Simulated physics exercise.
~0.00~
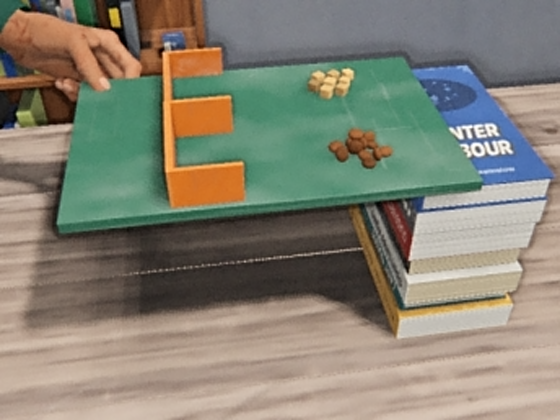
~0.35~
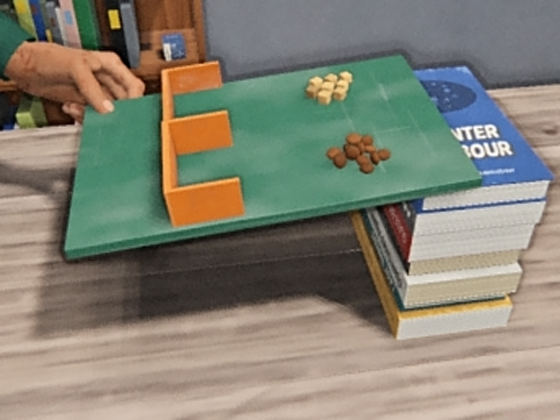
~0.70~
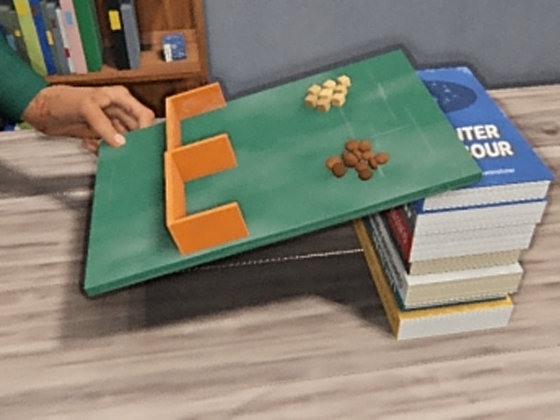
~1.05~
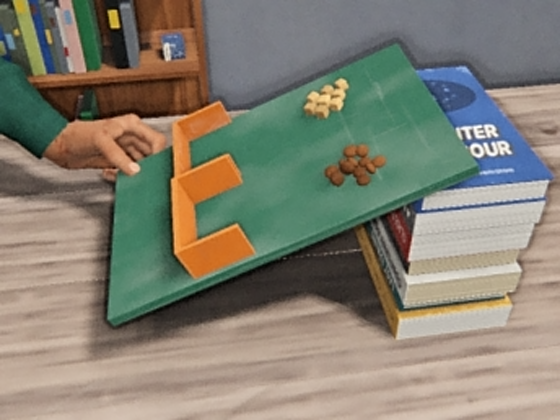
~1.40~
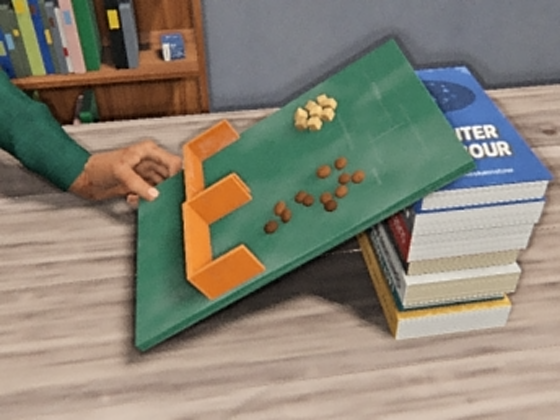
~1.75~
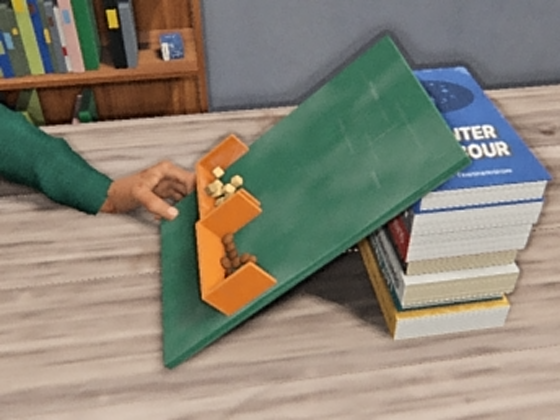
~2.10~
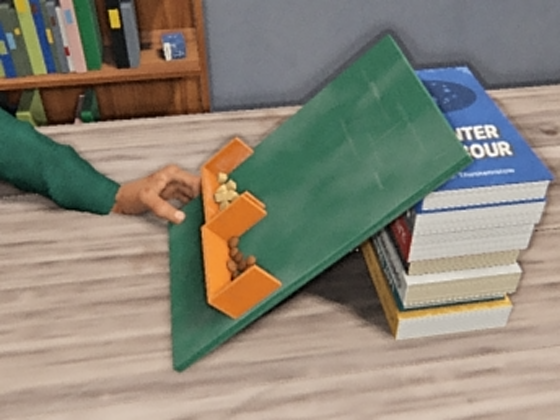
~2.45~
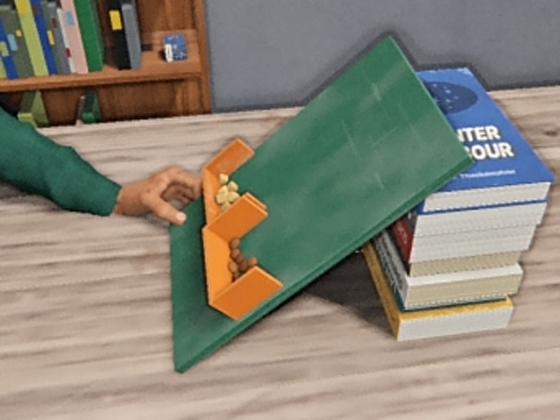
A green board with an orange barrier on its left half rests its right end on a stack of books, seen from slightly above on a pale wooden table with a bookshelf behind. A hand in a green sleeve holds the left end, while pale yellow pieces lie at the back and brown ones nearer the front. The hand steadily lowers its end, and the board tilts more and more. The brown pieces start sliding first, spreading as they go, and the yellow ones follow. Both groups end gathered behind the barrier, the board steeply sloped and still held.
